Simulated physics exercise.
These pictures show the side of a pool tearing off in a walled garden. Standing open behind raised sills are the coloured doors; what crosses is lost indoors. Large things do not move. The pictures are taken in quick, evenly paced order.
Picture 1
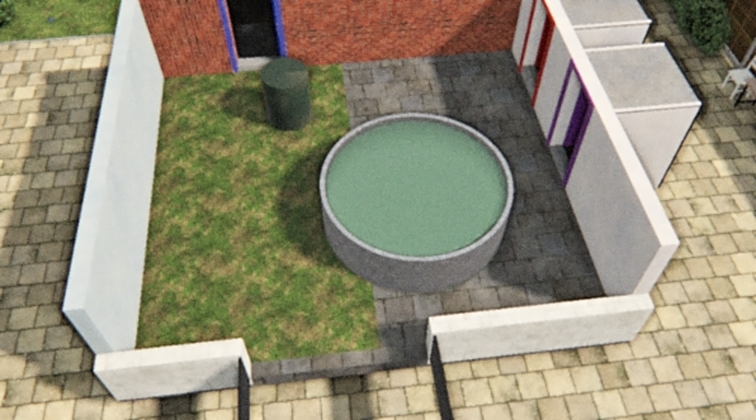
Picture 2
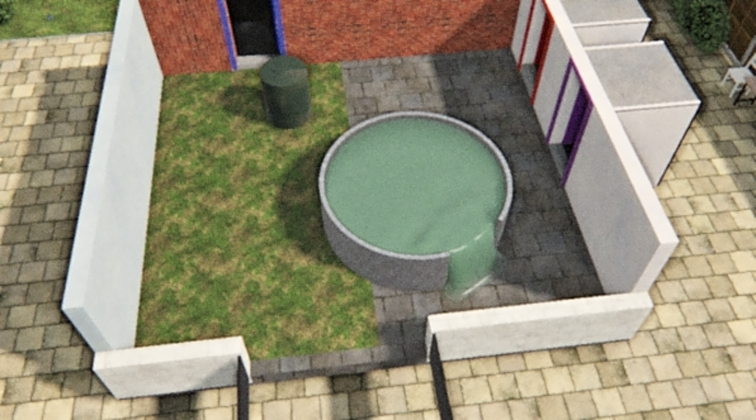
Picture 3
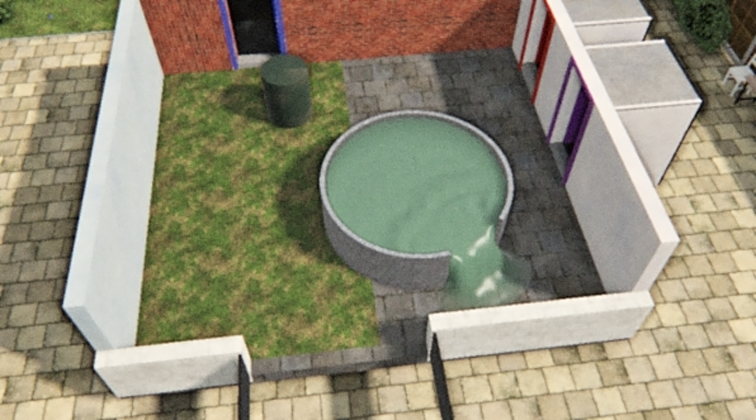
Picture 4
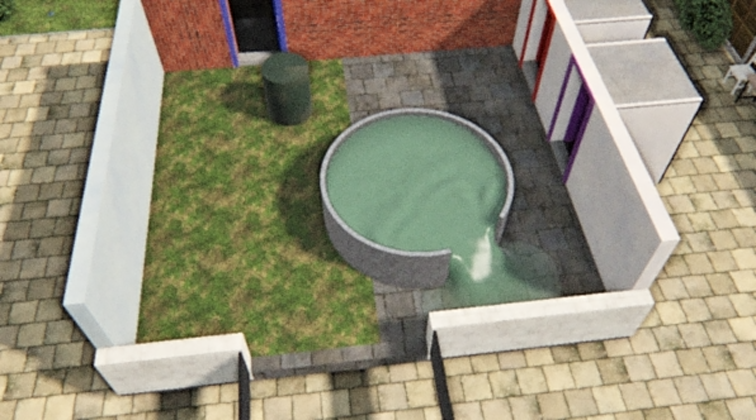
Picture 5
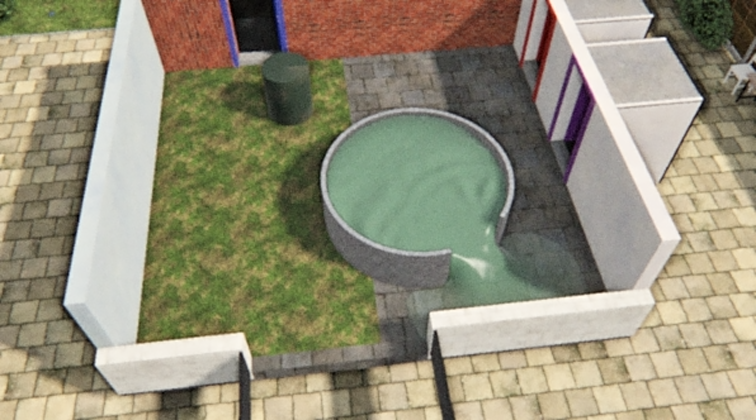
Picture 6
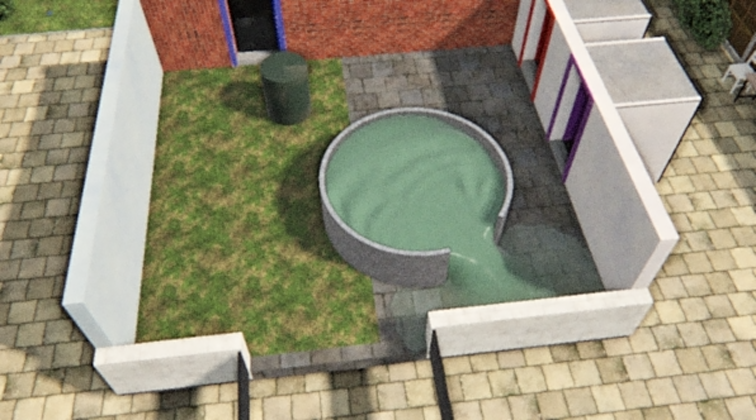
Green water sat still in a round pool in a walled yard, then burst through a gap in the pool's lower right side and spread across the dark paving to the white walls.
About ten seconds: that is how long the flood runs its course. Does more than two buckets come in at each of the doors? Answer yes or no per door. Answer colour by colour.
The red door no, the blue door no, the purple door yes.
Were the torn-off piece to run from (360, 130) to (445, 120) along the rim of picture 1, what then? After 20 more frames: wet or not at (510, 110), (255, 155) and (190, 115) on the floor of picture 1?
Taking each in turn, they come out watered, watered, watered.
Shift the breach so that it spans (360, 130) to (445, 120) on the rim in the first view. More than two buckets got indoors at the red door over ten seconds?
Here the red door overshoots.
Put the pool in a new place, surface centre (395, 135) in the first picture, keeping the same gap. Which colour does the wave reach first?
Answer: The door marked purple.
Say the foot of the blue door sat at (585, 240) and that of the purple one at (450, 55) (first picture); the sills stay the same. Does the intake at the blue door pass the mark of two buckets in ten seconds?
Blue: Exceeds the limit.
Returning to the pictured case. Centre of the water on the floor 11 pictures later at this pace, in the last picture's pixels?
Around pixel (448, 230) of the last picture.
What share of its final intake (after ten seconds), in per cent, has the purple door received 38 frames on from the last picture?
I get 55 per cent.
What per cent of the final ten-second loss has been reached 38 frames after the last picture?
I'd estimate some 55 per cent.
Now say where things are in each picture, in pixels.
The first picture shows still water in the pool at (416, 184).
In the second picture, water pours out at (473, 261) and has run to (445, 292).
In the third picture, water pours out at (474, 261) and has run to a hidden place.
In the fourth picture, water pours out at (474, 260) and has run to a hidden place.
In the fifth picture, the front is at a hidden place, out from the gap at (474, 259).
In the sixth picture, water pours out at (473, 258) and has run to a hidden place.
A moment on, water covers 15 % of the floor; the red door not reached, the blue door not reached, the purple door not reached.
Next, water covers 30 % of the floor; the red door not reached, the blue door not reached, the purple door wet at the sill, nothing in.
Then, water covers 55 % of the floor; the red door wet at the sill, nothing in, the blue door not reached, the purple door under two buckets in.
Later, water covers 80 % of the floor; the red door under two buckets in, the blue door wet at the sill, nothing in, the purple door over two buckets in.
In the end, water covers 100 % of the floor; the red door under two buckets in, the blue door wet at the sill, nothing in, the purple door over two buckets in.
